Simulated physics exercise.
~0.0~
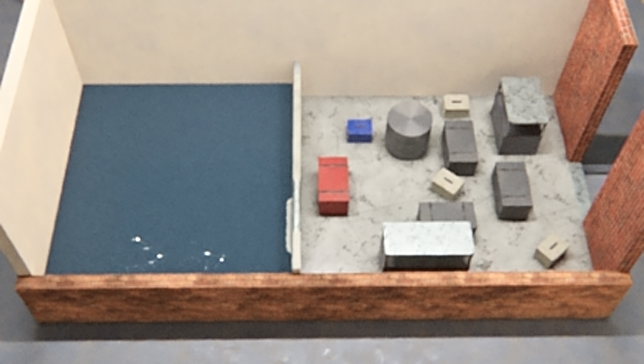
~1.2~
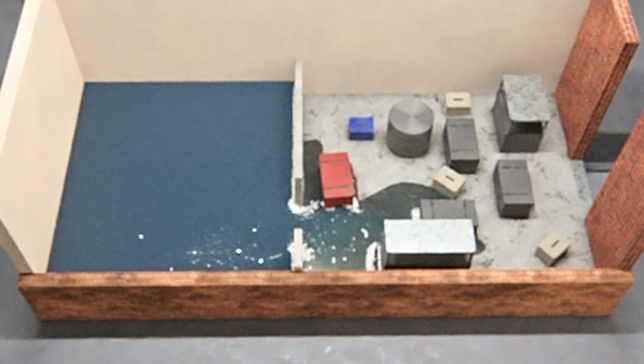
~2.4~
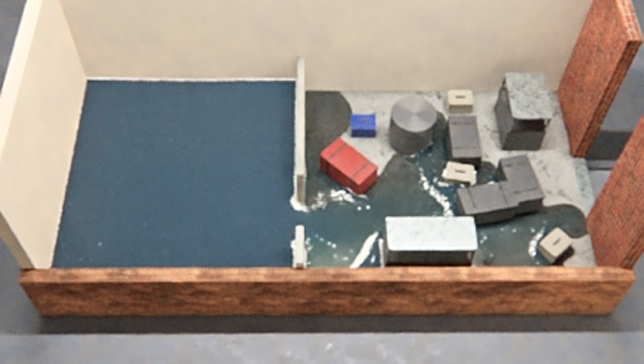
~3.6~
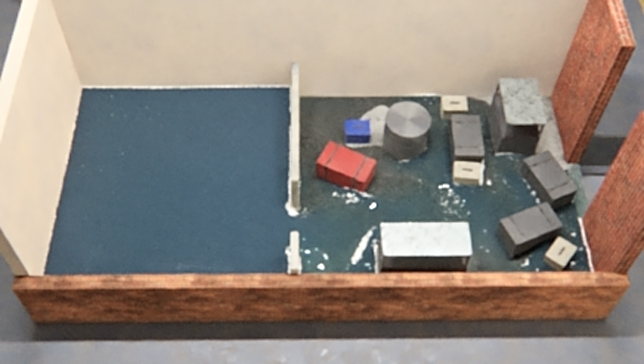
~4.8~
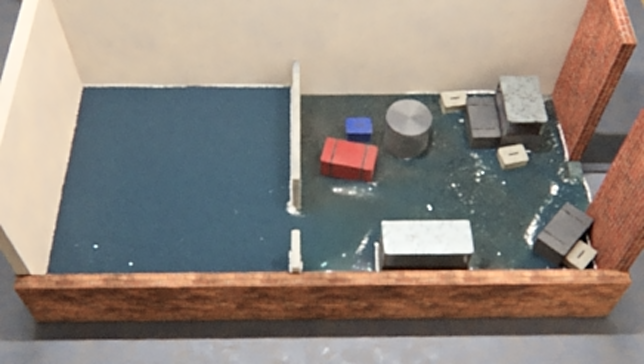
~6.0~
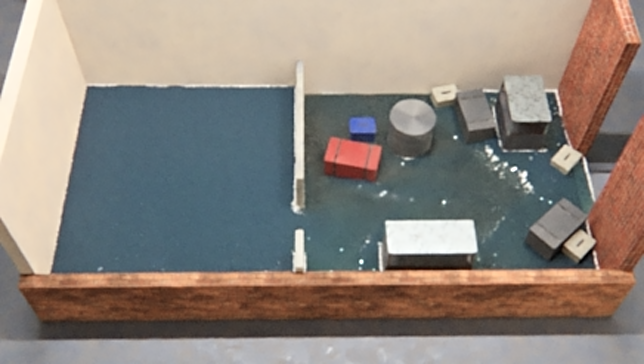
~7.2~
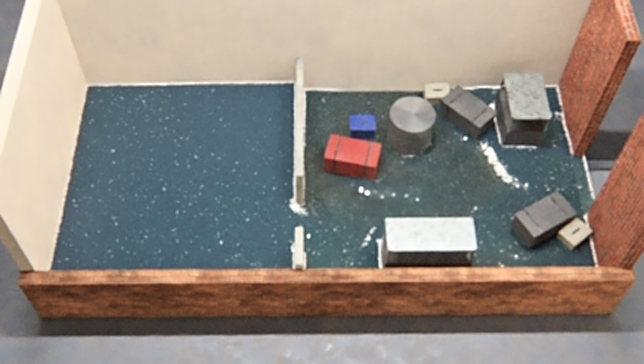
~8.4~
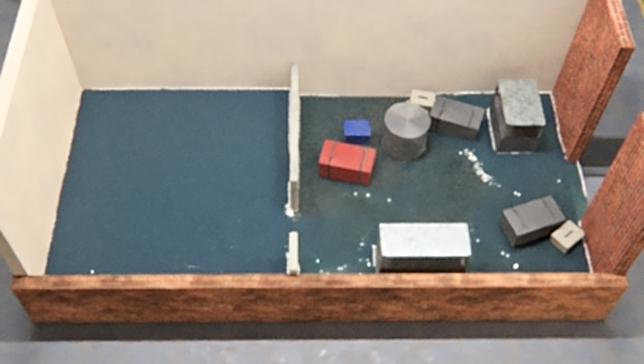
Dark water bursting through a gap in the partition and flooding a room of trunks and totes, several drifting, red trunk turning.
